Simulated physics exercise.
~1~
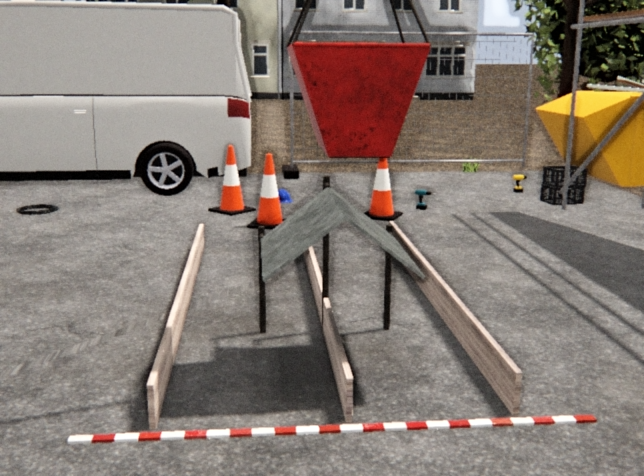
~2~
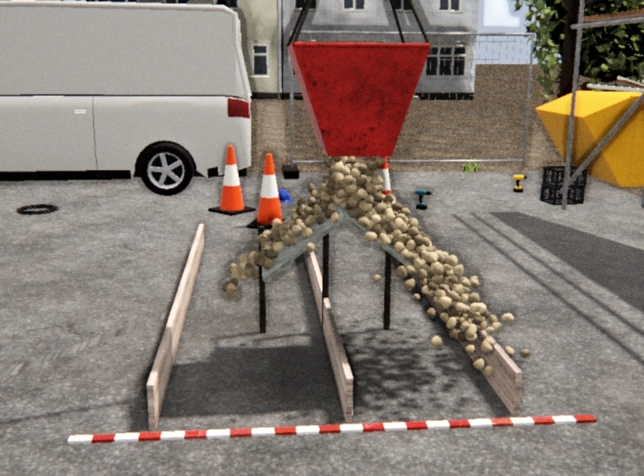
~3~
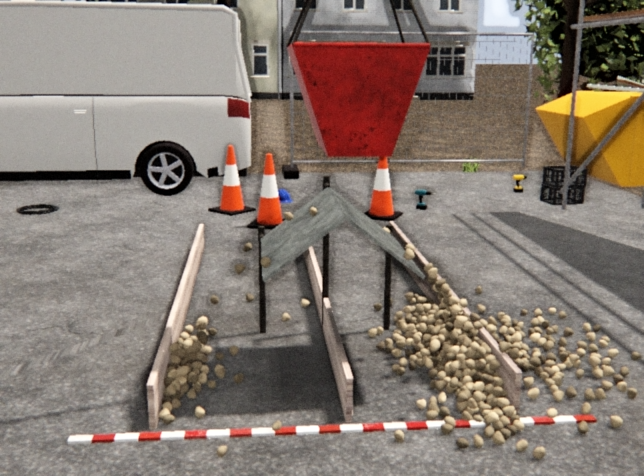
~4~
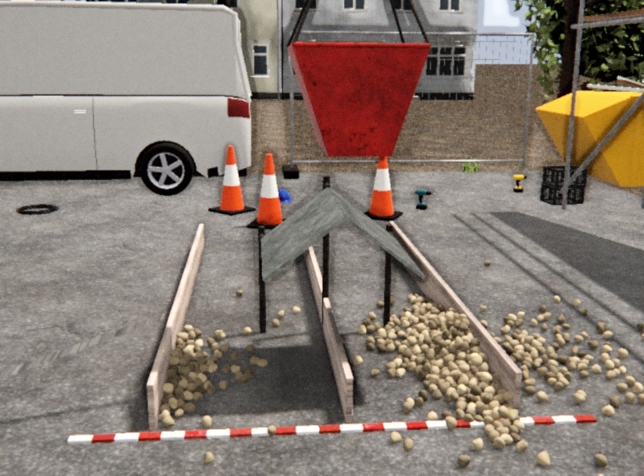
In this clip, round beach stones drop from a red hopper onto a fixed peaked steel slope and tumble down both sides between wooden planks, leaving a small group in the left bay, most in the right bay, and others scattered beyond it to the right.
